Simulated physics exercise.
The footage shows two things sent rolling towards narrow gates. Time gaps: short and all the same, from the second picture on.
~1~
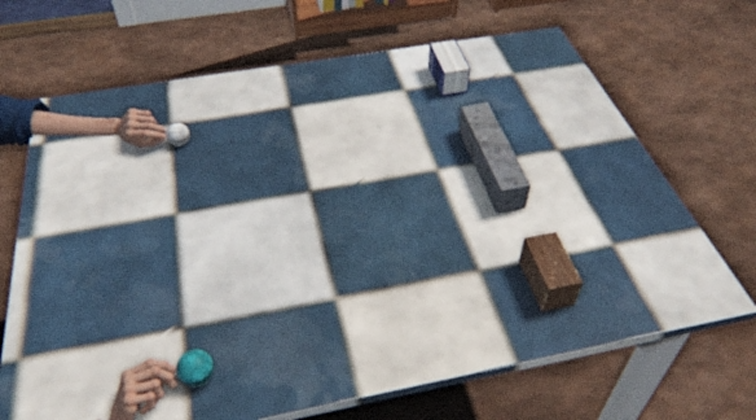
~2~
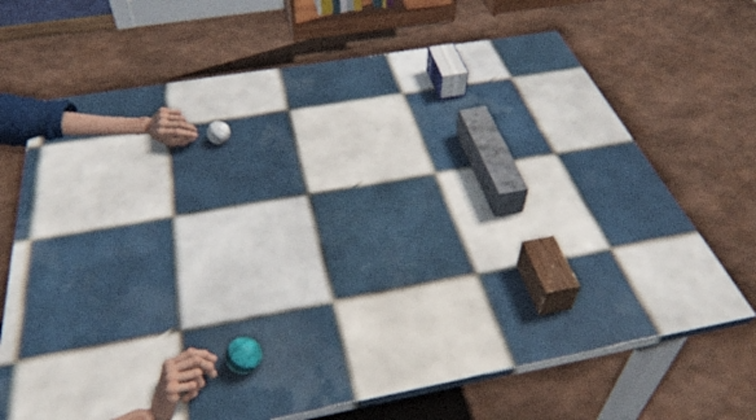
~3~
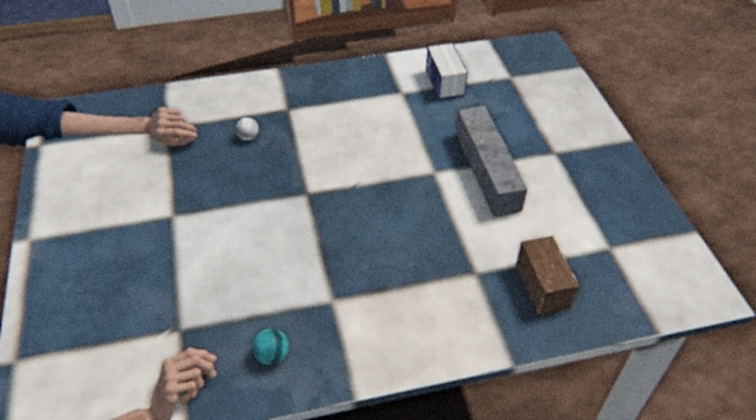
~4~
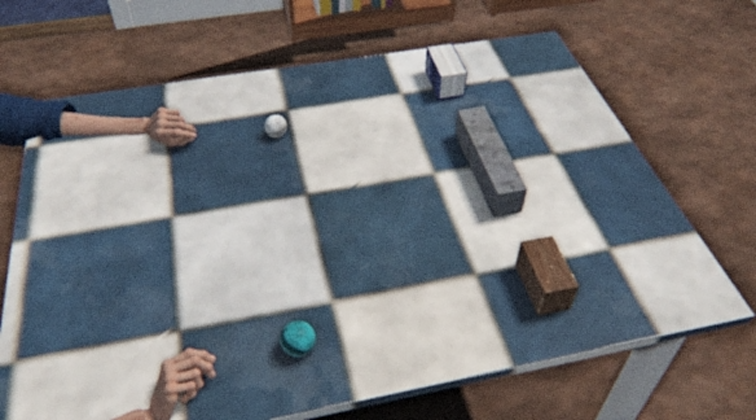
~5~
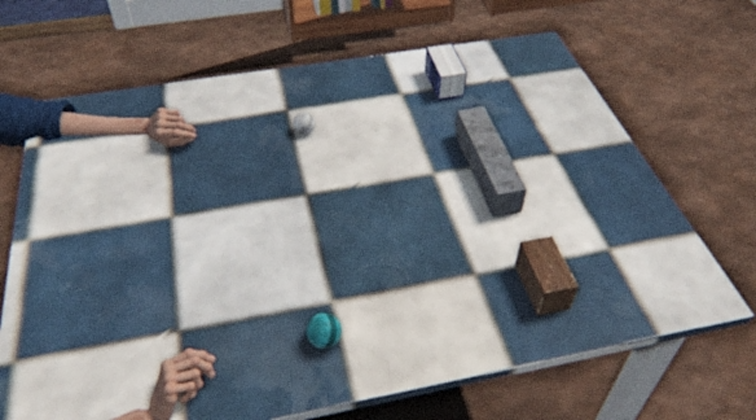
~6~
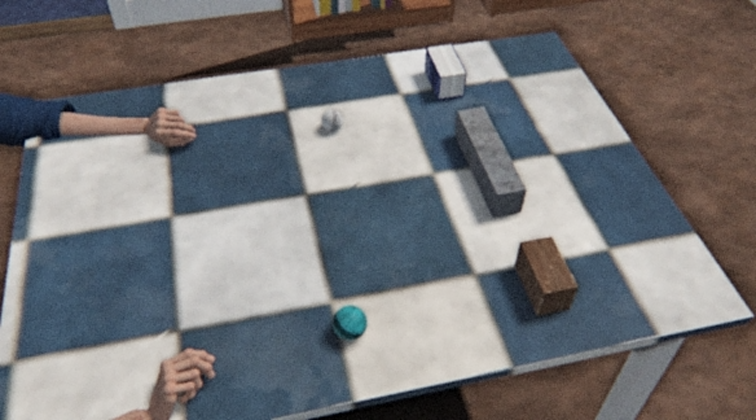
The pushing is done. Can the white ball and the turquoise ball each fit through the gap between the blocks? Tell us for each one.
White ball: Yes; turquoise ball: No.
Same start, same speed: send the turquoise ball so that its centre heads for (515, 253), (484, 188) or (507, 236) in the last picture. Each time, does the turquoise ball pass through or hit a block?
Aim one blocked, aim two blocked, aim three through.
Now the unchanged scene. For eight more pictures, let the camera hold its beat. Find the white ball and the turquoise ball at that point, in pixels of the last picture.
Estimated centres: First approx. (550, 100), second approx. (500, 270).
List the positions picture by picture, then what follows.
White ball (178, 135) under the hand; turquoise ball (195, 368) under the hand; blue book (449, 67), in the first frame.
White ball (218, 132); turquoise ball (244, 355), in the second frame.
White ball (247, 129); turquoise ball (271, 347), in the third frame.
White ball (275, 126); turquoise ball (298, 339), in the fourth frame.
White ball (304, 123); turquoise ball (324, 331), in the fifth frame.
White ball (332, 120); turquoise ball (350, 323); grey brick (488, 160), in the sixth frame.
Then, 0.38 s past the last view, white ball heading on near (504, 102); turquoise ball heading on near (504, 276).
Then, 0.96 s past the last view, white ball heading on near (674, 219); turquoise ball coming back near (462, 264).
Finally, the white ball passes through its gap; the turquoise ball hits a block.
